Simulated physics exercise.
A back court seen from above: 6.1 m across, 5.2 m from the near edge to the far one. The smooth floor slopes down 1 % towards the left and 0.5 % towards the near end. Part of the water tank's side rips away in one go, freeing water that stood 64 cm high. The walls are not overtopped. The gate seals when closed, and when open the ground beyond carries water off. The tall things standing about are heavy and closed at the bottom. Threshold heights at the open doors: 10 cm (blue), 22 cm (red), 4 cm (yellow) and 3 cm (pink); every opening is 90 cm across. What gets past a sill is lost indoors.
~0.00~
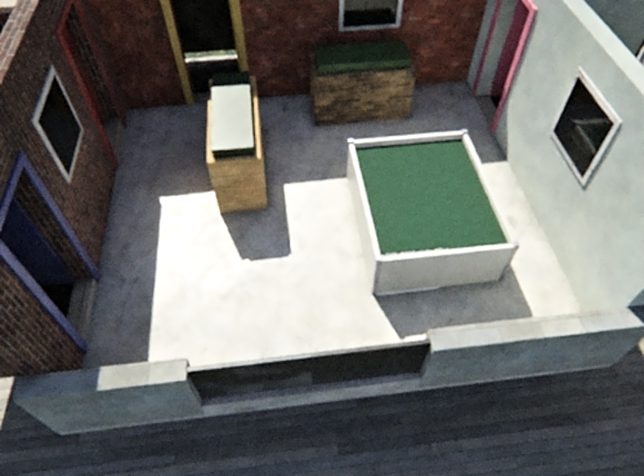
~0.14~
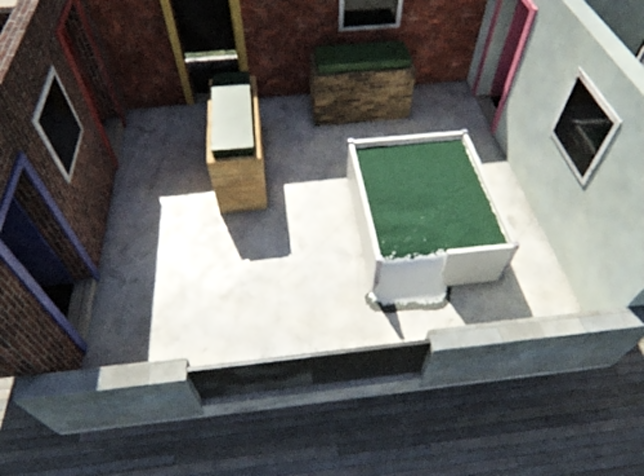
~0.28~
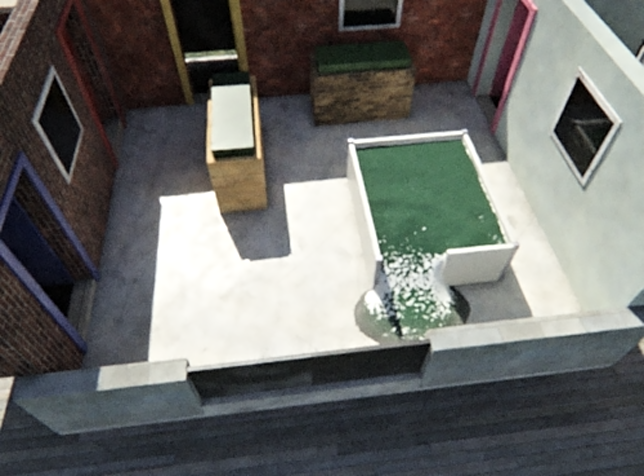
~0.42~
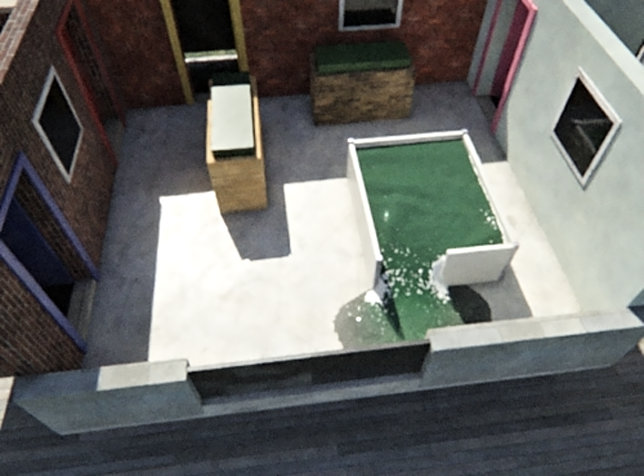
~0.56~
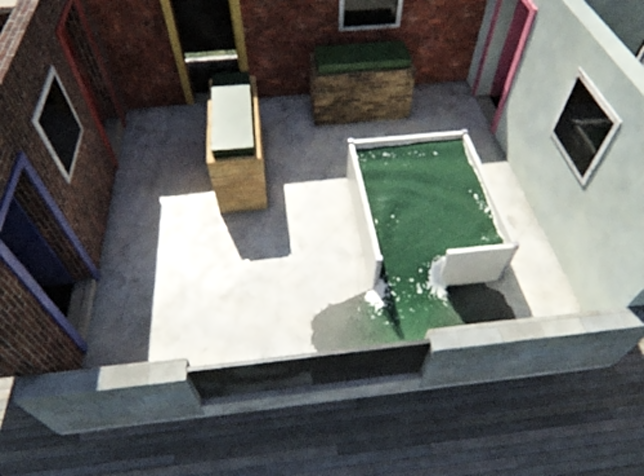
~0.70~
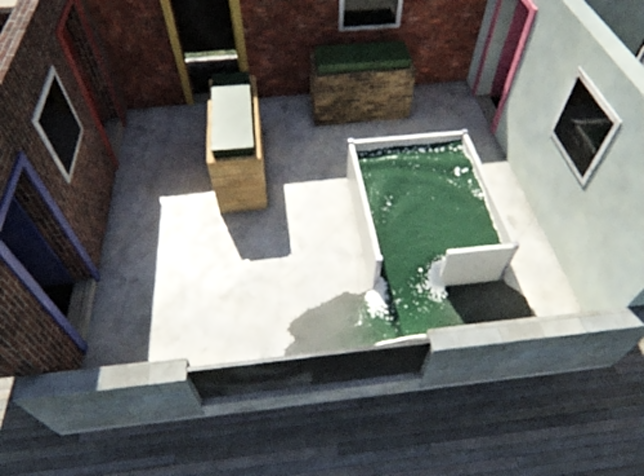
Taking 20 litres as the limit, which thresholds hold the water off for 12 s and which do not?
Door by door: At the blue door it passes the limit; at the red door it keeps below the limit; at the yellow door it goes over the limit; at the pink door it passes the limit.
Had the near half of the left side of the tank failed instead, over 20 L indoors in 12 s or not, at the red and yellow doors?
Then: Red under, yellow past it.
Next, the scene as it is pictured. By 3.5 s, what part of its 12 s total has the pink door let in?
Some 0 per cent by then.
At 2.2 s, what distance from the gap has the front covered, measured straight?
About 4.2 m.
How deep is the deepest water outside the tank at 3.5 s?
About 27 cm.
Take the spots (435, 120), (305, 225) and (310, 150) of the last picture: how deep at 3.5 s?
In that order: 3, 0 and 0 cm.
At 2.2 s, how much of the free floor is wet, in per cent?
Some 35 per cent of it.
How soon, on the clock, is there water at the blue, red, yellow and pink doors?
Blue 1.8 s, red 3.4 s, yellow 5.0 s, pink 3.0 s.
After 1.4 s water covers 20 % of the floor and is deepest (48 cm) near (423, 358); blue door not reached, red door not reached, yellow door not reached, pink door not reached.
After 2.2 s water covers 35 % of the floor and is deepest (37 cm) near (408, 360); blue door 18 cm at the sill, 6 L in, red door not reached, yellow door not reached, pink door not reached.
After 3.5 s water covers 60 % of the floor and is deepest (27 cm) near (423, 358); blue door 18 cm at the sill, 58 L in, red door 3 cm at the sill, 0 L in, yellow door not reached, pink door 2 cm at the sill, 0 L in.
After 7.0 s water covers 85 % of the floor and is deepest (14 cm) near (408, 360); blue door 11 cm at the sill, 99 L in, red door 7 cm at the sill, 0 L in, yellow door 8 cm at the sill, 12 L in, pink door 7 cm at the sill, 18 L in.
After 12.0 s water covers 95 % of the floor and is deepest (12 cm) near (77, 401); blue door 8 cm at the sill, 101 L in, red door 10 cm at the sill, 0 L in, yellow door 8 cm at the sill, 77 L in, pink door 6 cm at the sill, 77 L in.
